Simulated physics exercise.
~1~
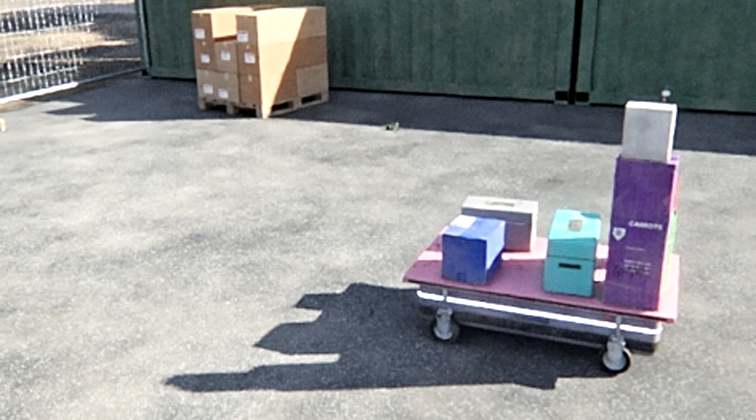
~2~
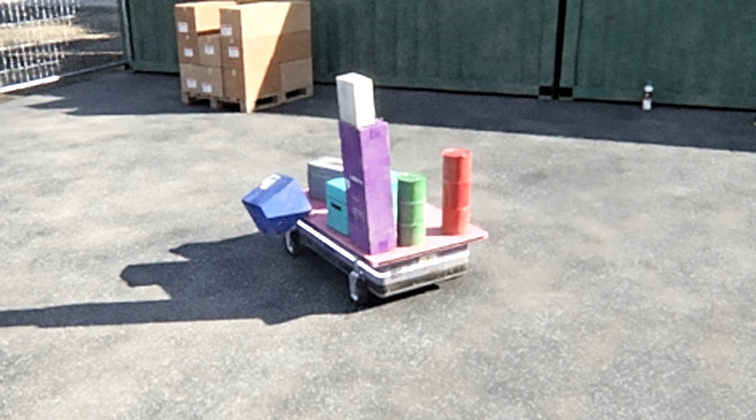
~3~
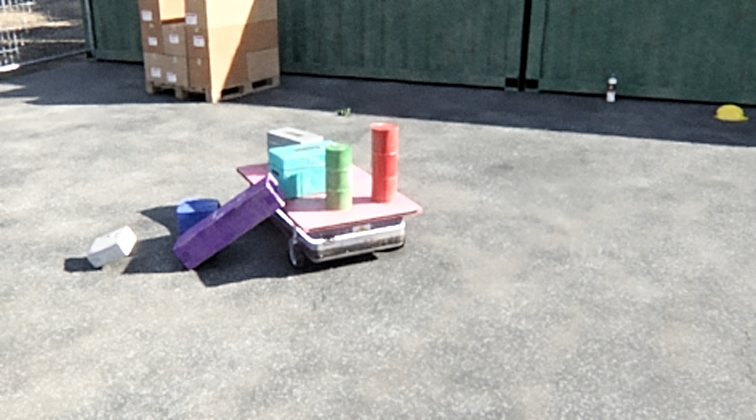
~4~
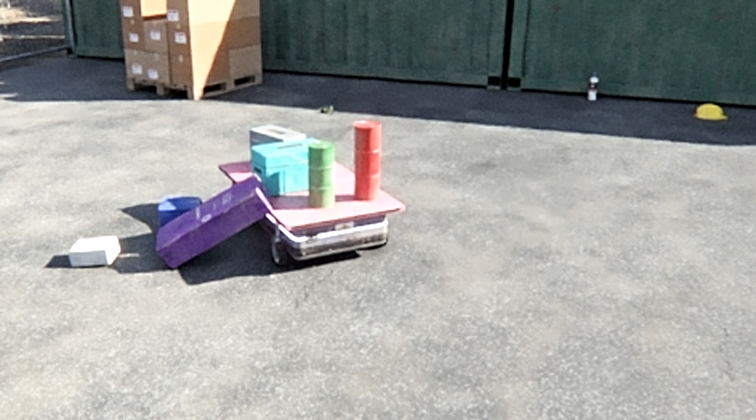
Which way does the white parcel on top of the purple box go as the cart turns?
The white parcel moves to the left, coming off the cart and ending up on the ground.
